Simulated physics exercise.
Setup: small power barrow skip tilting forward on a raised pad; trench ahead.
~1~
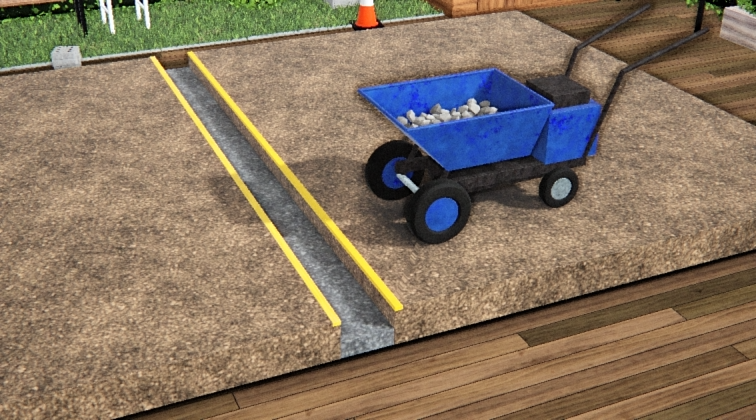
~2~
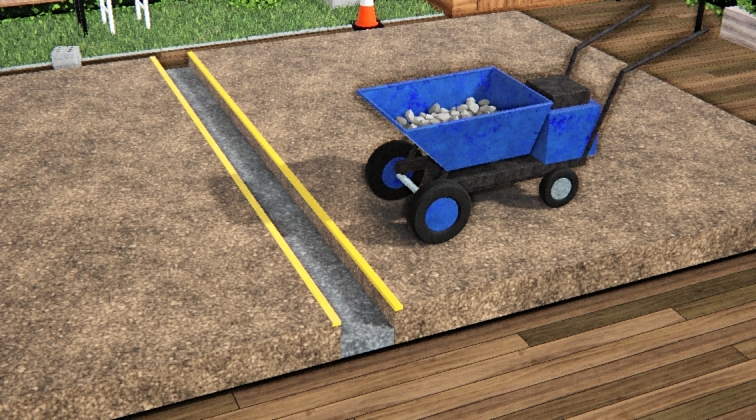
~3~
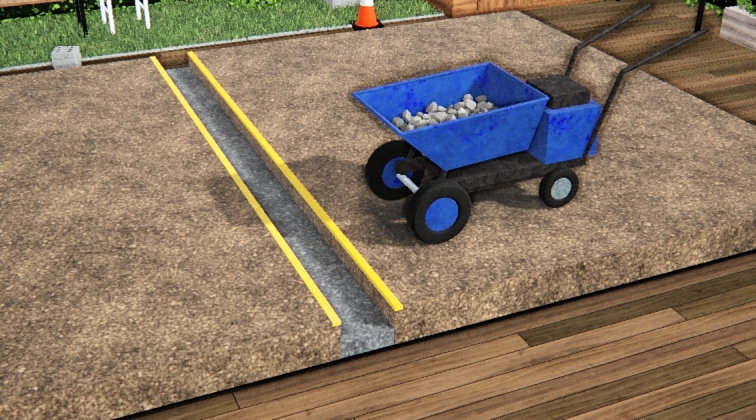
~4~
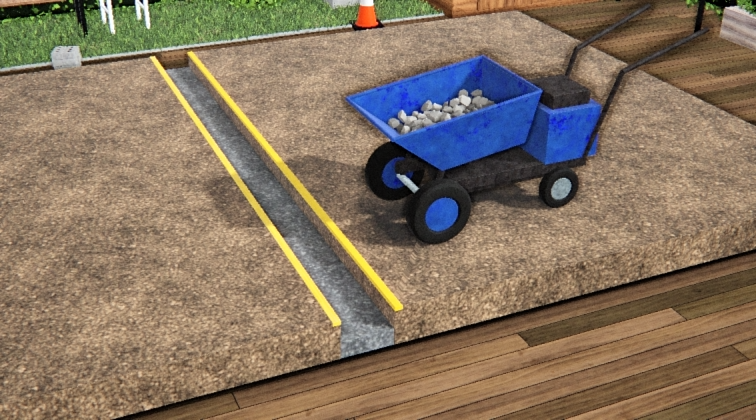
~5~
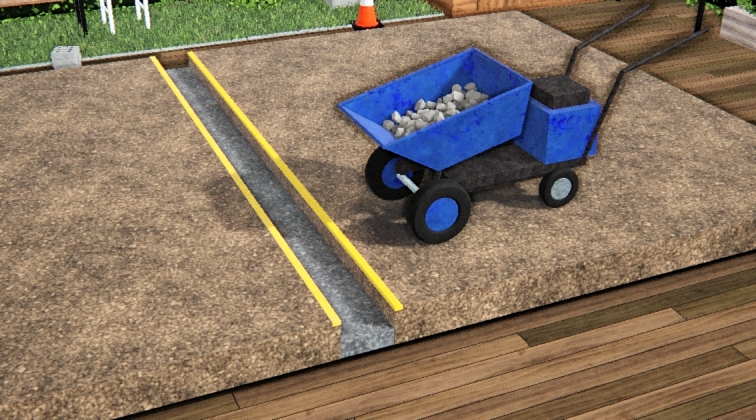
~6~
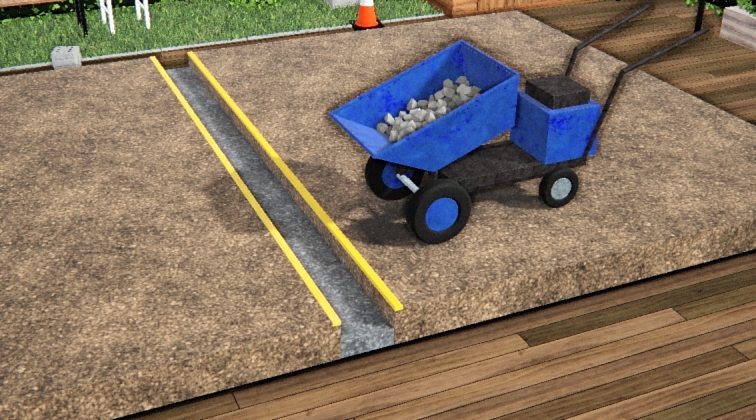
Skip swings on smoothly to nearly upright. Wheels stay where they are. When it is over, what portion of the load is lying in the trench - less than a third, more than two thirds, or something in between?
The load will go in at above two thirds.
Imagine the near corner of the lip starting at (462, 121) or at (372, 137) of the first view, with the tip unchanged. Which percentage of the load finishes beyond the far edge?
First some 0, then 80 per cent.
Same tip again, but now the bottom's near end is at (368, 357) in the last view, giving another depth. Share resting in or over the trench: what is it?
Something like 90 %.
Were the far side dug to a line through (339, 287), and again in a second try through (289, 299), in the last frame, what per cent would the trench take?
In order, some 40 and some 100 percent.
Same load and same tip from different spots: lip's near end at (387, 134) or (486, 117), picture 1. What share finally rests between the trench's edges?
50 % and 20 %.
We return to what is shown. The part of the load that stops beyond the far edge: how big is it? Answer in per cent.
Roughly 15 percent of the pieces, I think.
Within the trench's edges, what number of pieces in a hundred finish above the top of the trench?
Roughly 10 percent.
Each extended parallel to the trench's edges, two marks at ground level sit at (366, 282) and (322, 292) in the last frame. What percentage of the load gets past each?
About 90 and 20 %.
Soon, skip tipped steeply; all in the skip.
A while on, skip tipped right over; about two thirds in the skip; about a third in or heaped over the trench; a stray few beyond it.
Towards the end, skip tipped right over; a stray few in the skip; most in or heaped over the trench; about a quarter beyond it.
Finally, skip tipped right over; a stray few in the skip; most in or heaped over the trench; about a quarter beyond it.
